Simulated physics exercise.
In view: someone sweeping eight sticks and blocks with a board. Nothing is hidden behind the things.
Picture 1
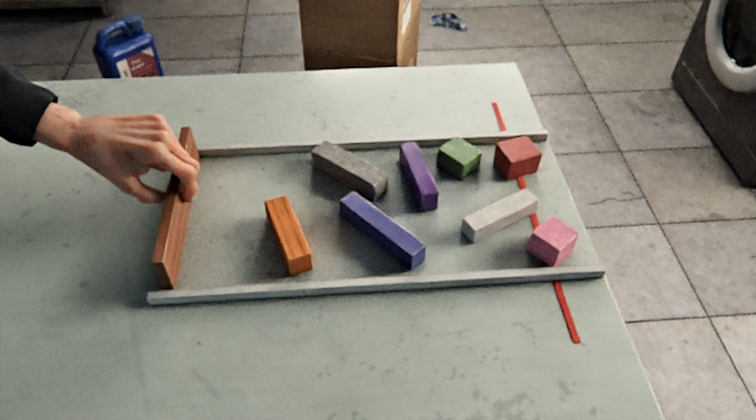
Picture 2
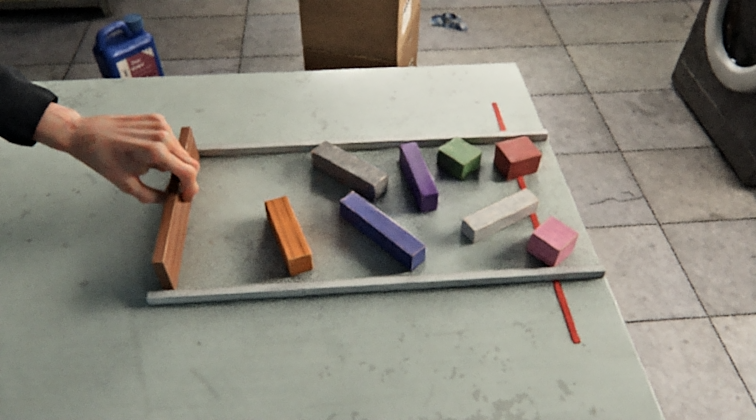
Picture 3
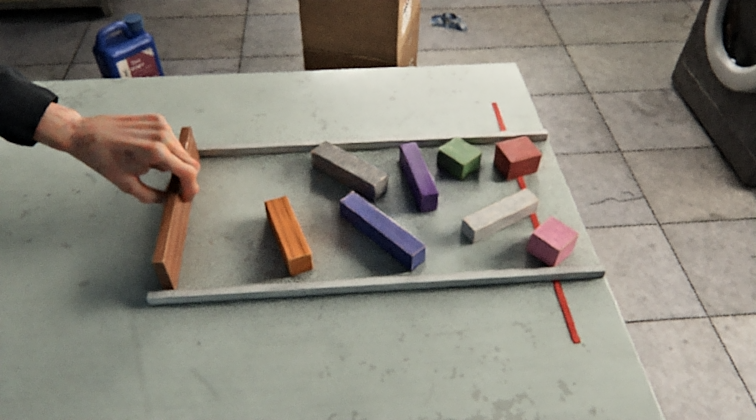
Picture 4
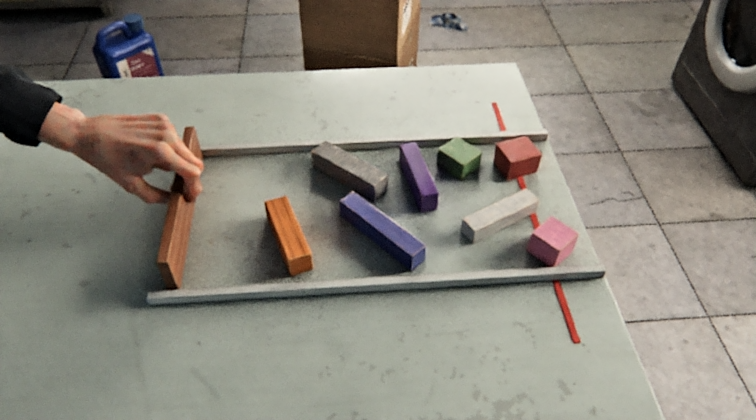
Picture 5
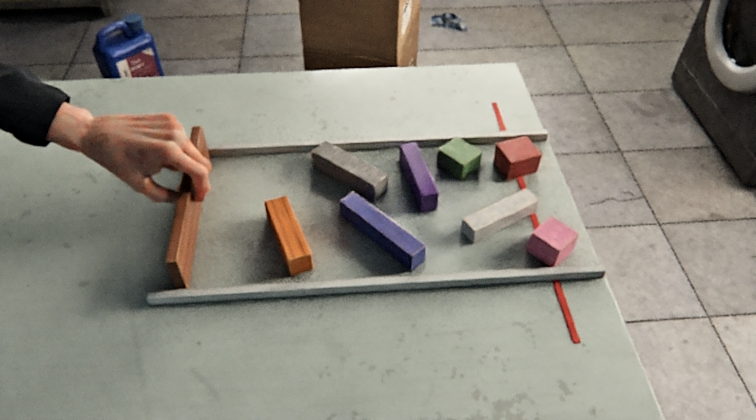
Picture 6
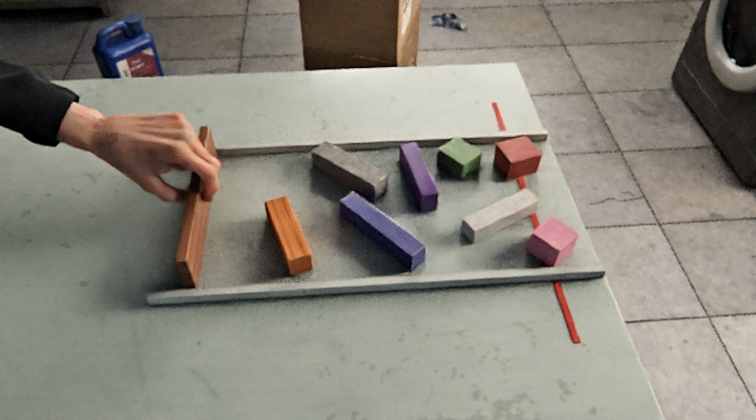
To begin with, a hand holds a brown board upright at the left end of a railed lane on a table, with eight coloured sticks and blocks lying to its right. The hand then slides the board a short way right, while the pieces stay still, untouched.
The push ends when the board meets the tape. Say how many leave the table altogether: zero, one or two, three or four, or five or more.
Outcome: The number that fall off is five or more.
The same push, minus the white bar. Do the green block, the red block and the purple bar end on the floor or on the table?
The green block goes over, the red block drops off, the purple bar goes over.
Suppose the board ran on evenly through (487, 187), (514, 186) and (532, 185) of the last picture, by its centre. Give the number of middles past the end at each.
Past the end: 1, 3 and 5.
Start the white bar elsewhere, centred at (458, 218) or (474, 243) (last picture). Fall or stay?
The white bar tumbles off; goes over.
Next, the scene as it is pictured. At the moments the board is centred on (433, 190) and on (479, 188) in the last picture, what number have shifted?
First 7, then 8.
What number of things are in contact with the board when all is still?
It touches 2.
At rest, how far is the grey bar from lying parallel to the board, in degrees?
Some 35 degrees.
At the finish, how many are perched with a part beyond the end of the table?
That would be 1.
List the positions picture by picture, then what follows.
Pink block (552, 242); red block (517, 158); white bar (500, 215); board (179, 203); tape (528, 201), in the first frame.
Red block (517, 158); board (179, 203), in the second frame.
White bar (500, 215); purple bar (418, 176), in the third frame.
Pink block (552, 242); green block (459, 158), in the fourth frame.
Red block (517, 158); grey bar (349, 170), in the fifth frame.
Pink block (552, 242); red block (517, 158); white bar (500, 215); board (199, 202); tape (528, 201), in the sixth frame.
Early on, none off yet; pink block at rest near (552, 242); red block at rest near (517, 158); white bar at rest near (500, 215).
Finally, the number that fall off is five or more; lost, purple bar, green block, white bar, red block and pink block.
